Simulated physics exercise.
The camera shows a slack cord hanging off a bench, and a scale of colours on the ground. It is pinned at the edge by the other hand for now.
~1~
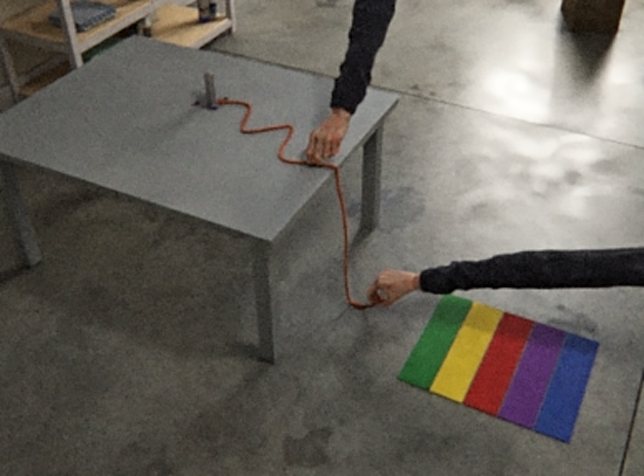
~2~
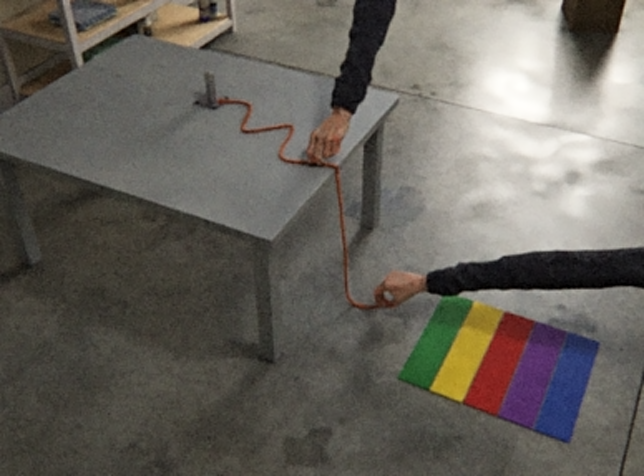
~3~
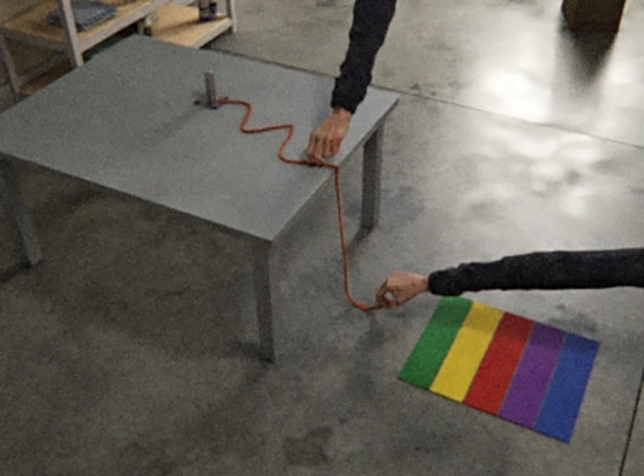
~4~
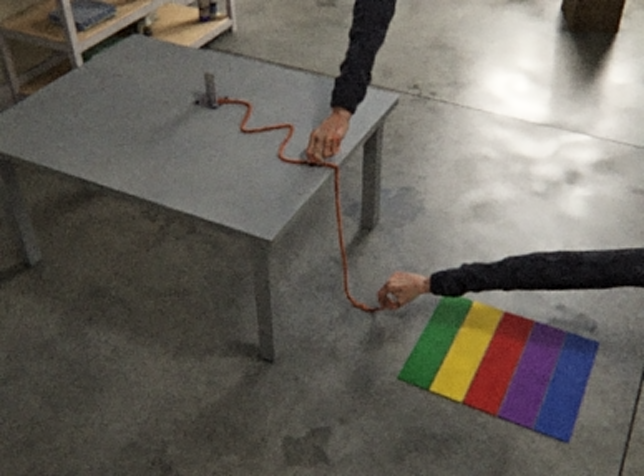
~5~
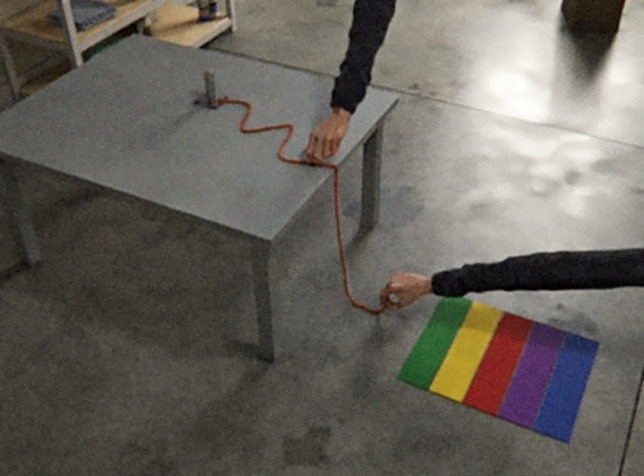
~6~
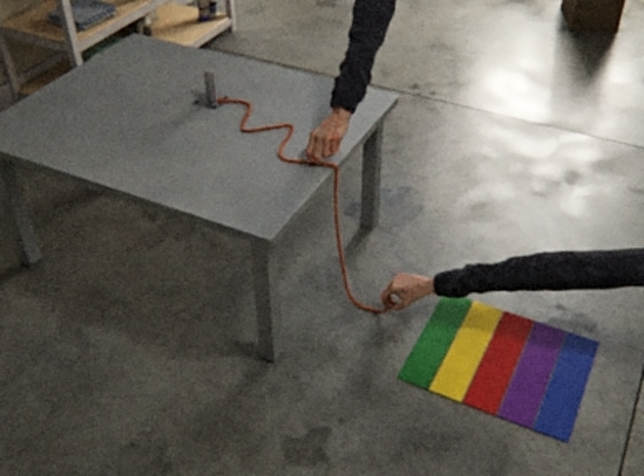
Orange-red cord hanging slack off a grey table beside coloured floor stripes, one hand pinning it, another drawing its end slightly right.
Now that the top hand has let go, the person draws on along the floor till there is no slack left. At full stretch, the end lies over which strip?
Over the blue strip.
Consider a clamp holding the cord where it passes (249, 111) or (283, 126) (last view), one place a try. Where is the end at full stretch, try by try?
First try close to (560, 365), second close to (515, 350).
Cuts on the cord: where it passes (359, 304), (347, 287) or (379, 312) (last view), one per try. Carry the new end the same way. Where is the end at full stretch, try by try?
Try by try, around (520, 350), (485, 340) and (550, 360).
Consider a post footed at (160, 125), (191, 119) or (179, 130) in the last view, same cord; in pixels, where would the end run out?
Try by try, about (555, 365), (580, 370) and (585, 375).
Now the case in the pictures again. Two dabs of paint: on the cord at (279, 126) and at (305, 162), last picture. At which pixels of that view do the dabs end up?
(305, 143) for the first, (383, 195) for the second.
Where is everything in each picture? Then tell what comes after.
In the first frame, end (377, 303); green (421, 367); yellow (454, 379); red (487, 391); purple (522, 404); blue (558, 417).
In the second frame, end (383, 305); cord through (248, 104) (263, 130) (282, 148) (335, 168) (343, 230) (347, 288).
In the third frame, end (385, 305).
In the fourth frame, end (387, 306); cord through (248, 104) (263, 130) (282, 148) (334, 168) (340, 229) (346, 288).
In the fifth frame, end (388, 306).
In the sixth frame, end (390, 307); cord through (247, 103) (262, 129) (282, 148) (334, 168) (337, 228) (347, 287).
Soon after, end near (511, 348); over red.
Then, end near (550, 362); over purple.
At full stretch, end near (574, 370); over blue. It gets as far as the blue strip.
